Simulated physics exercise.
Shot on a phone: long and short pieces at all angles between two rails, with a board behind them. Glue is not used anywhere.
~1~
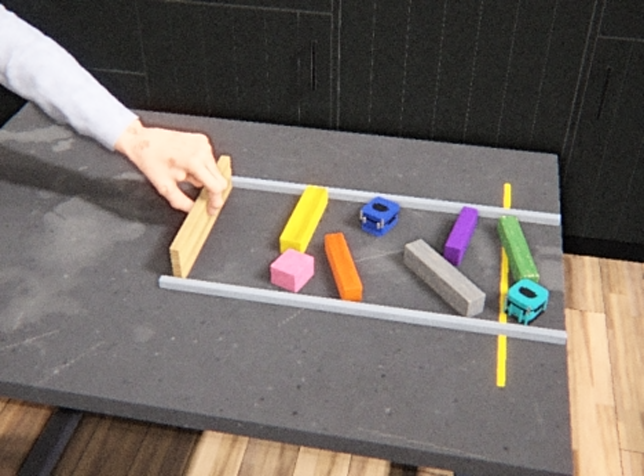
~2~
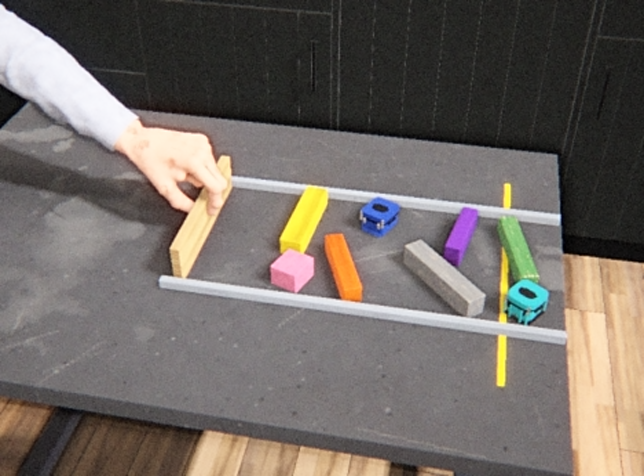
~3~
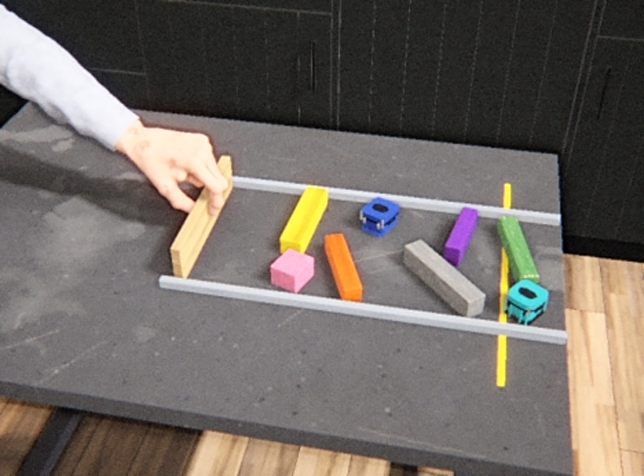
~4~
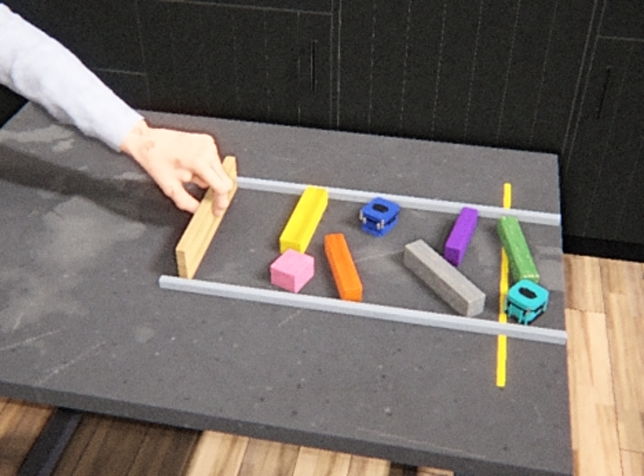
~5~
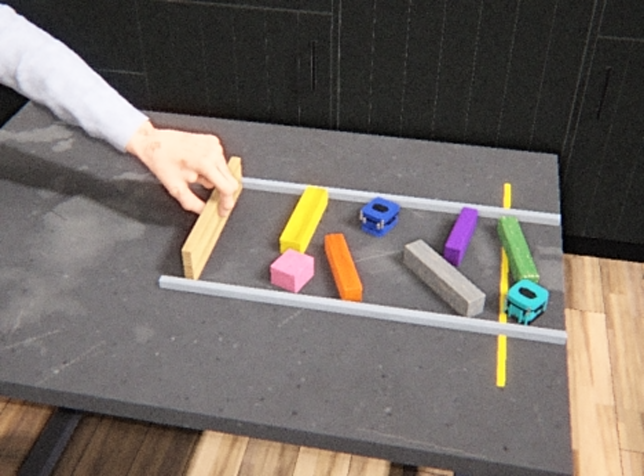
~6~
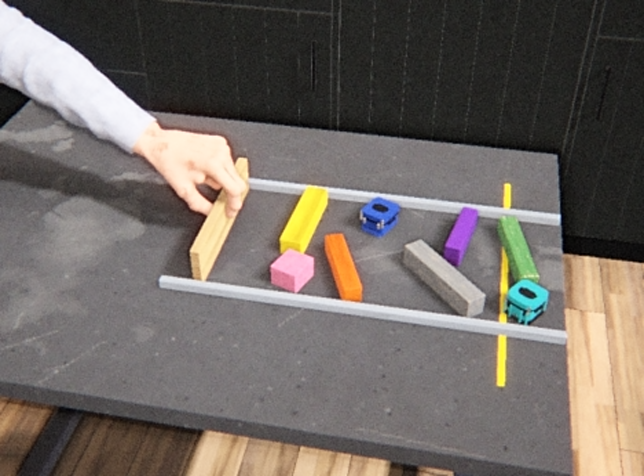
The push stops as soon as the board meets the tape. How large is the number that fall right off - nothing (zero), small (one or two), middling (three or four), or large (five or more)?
Middling - three or four.
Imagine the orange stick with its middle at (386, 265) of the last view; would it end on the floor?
As for the orange stick, it keeps its place.
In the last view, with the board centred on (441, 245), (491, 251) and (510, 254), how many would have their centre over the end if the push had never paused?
Respectively 0, 2 and 4.
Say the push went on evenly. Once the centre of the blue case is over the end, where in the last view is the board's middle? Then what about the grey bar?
The middle is at (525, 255) when it's the blue case, and at (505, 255) when it's the grey bar.
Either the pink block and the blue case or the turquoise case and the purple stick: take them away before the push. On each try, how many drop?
You'd see 2 fallen, and 1 in the other try.
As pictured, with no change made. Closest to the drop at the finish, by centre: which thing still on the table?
Result: The grey bar.
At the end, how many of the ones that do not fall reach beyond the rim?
Count of overhanging things: 1.
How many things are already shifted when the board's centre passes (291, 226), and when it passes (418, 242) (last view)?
At the first spot the count is 2, and at the second it is 6.
Early on, none off yet; turquoise case at rest near (526, 303); green bar at rest near (517, 252); purple stick at rest near (461, 236).
Finally, the number that fall off is three or four; lost, purple stick, green bar and turquoise case.
